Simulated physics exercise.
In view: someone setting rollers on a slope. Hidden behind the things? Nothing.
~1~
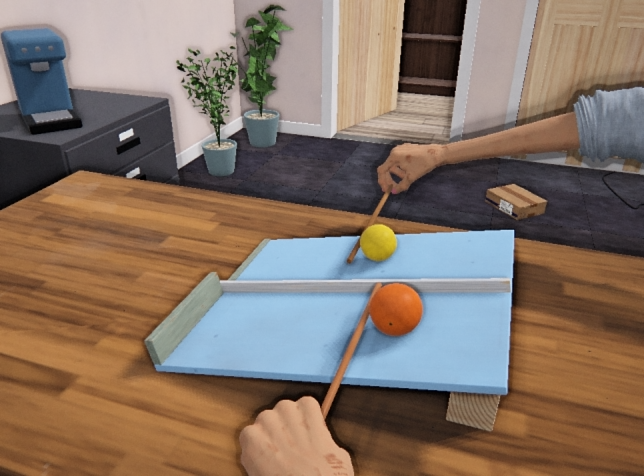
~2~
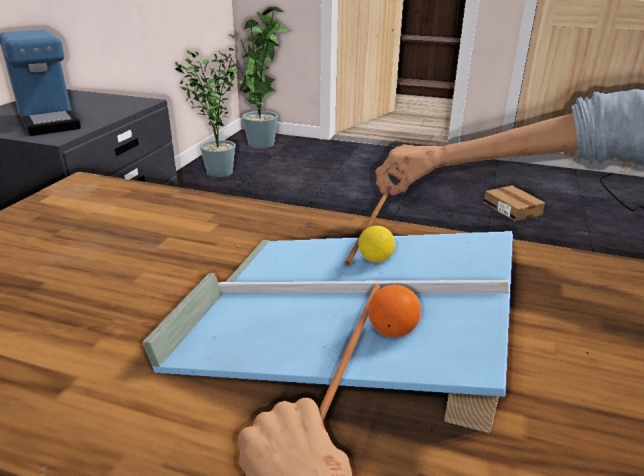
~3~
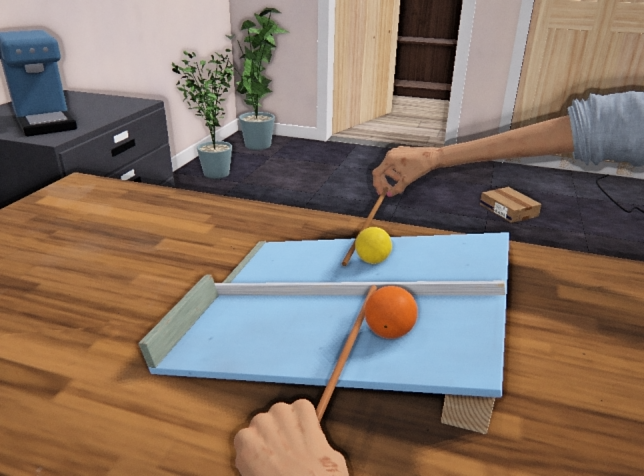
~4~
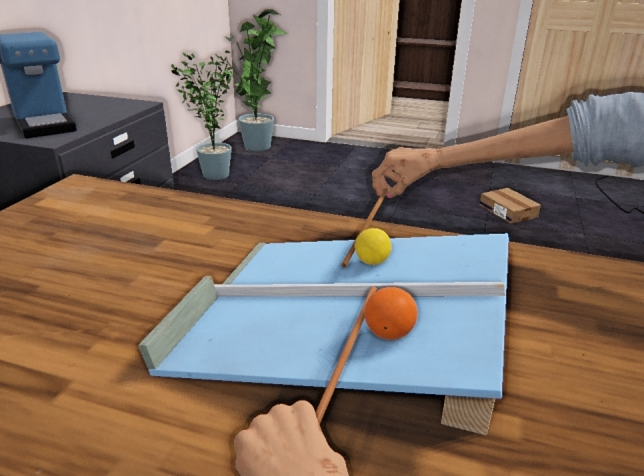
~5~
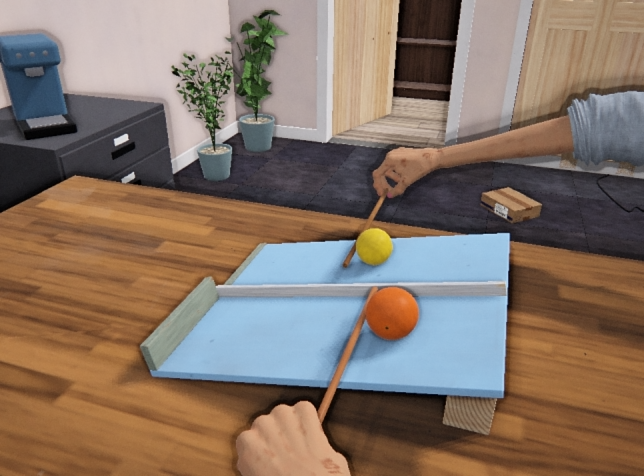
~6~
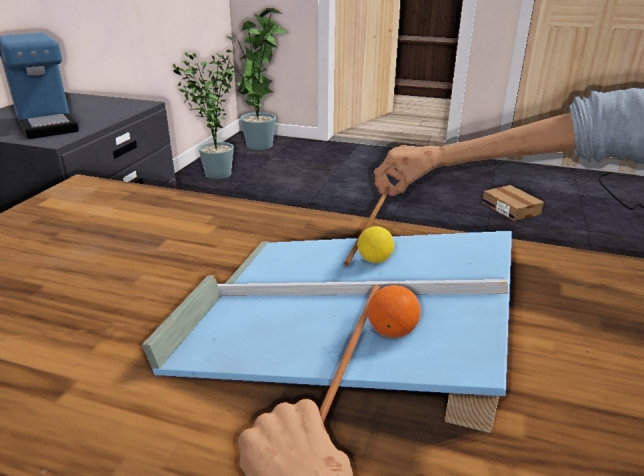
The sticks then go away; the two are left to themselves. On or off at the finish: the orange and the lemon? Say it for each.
Orange stays put, lemon falls off.
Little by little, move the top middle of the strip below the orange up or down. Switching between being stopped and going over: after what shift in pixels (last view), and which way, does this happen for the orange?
Roughly 12 pixels, downward.
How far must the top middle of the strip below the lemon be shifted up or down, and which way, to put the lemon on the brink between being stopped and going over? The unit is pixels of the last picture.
The switch comes 8 pixels further up.
Then, 0.50 s after the last picture, orange rolling on the board near (284, 312); lemon rolling on the board near (290, 249).
Then, 0.90 s after the last picture, orange resting against the strip near (206, 311); lemon off the board near (144, 242).
Then, 1.32 s after the last picture, orange resting against the strip near (206, 311); lemon off the board near (15, 218).
By the end, the orange gets caught, near (206, 311); the lemon runs past the strip.
